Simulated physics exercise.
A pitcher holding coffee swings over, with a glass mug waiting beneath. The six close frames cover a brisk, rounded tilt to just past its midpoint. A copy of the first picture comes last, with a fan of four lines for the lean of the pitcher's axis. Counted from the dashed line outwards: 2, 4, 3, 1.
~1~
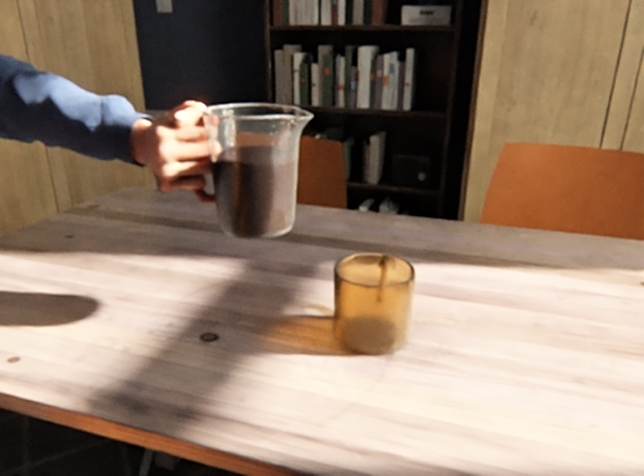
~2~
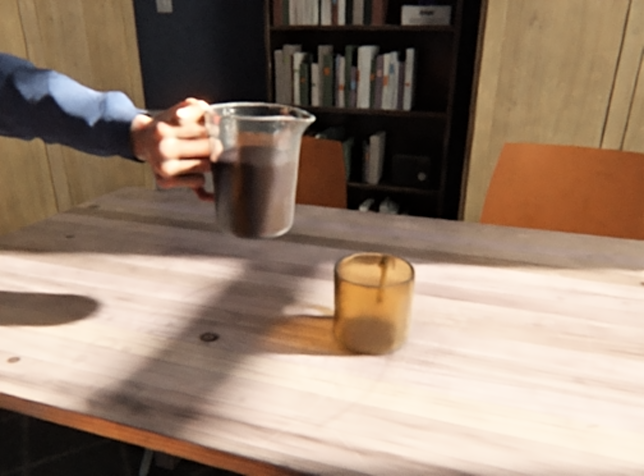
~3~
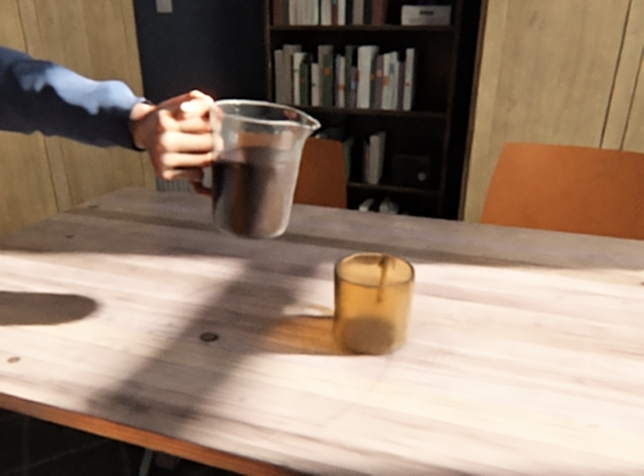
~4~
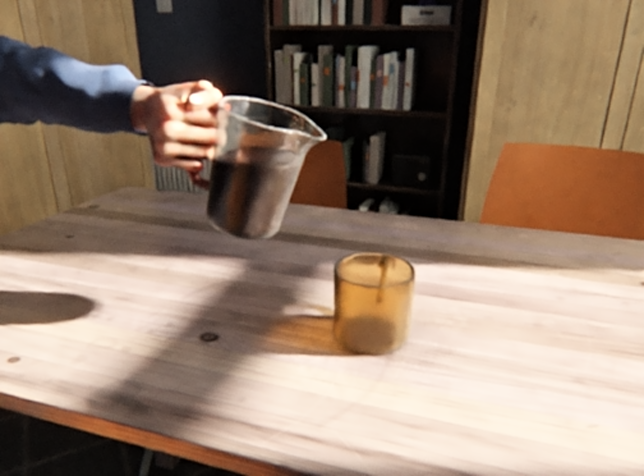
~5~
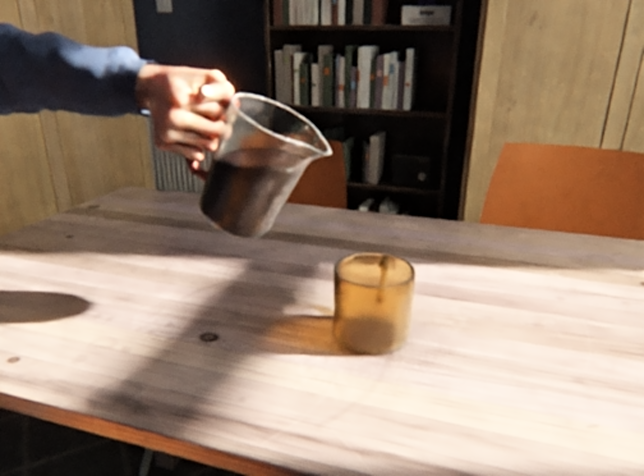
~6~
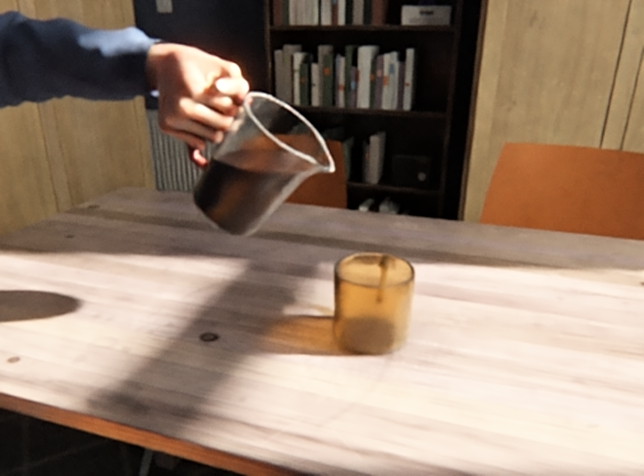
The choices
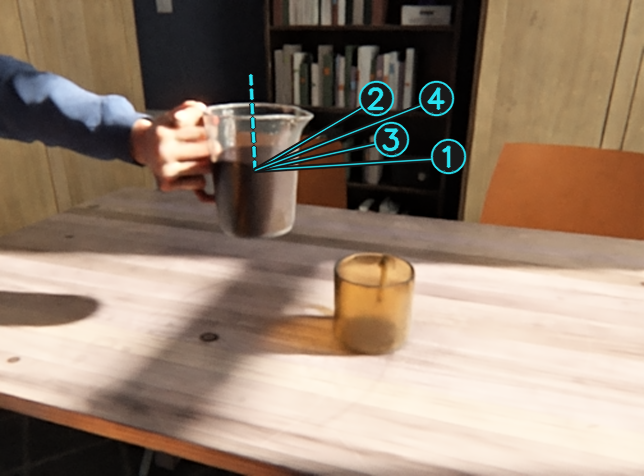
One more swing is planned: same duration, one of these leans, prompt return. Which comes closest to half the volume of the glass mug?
3 works best here.
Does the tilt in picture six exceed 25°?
Yes, it does.
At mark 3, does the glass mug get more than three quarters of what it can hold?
No.
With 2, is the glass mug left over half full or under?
Under.
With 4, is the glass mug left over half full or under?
Under.
In cyan, 1 at (431, 159); 2 at (361, 107); 3 at (375, 144); 4 at (420, 105).
For mark 1, the glass mug ends with about 69 % of what it can hold.
For mark 2, the glass mug ends with about 19 % of what it can hold.
For mark 3, the glass mug ends with about 52 % of what it can hold.
For mark 4, the glass mug ends with about 34 % of what it can hold.
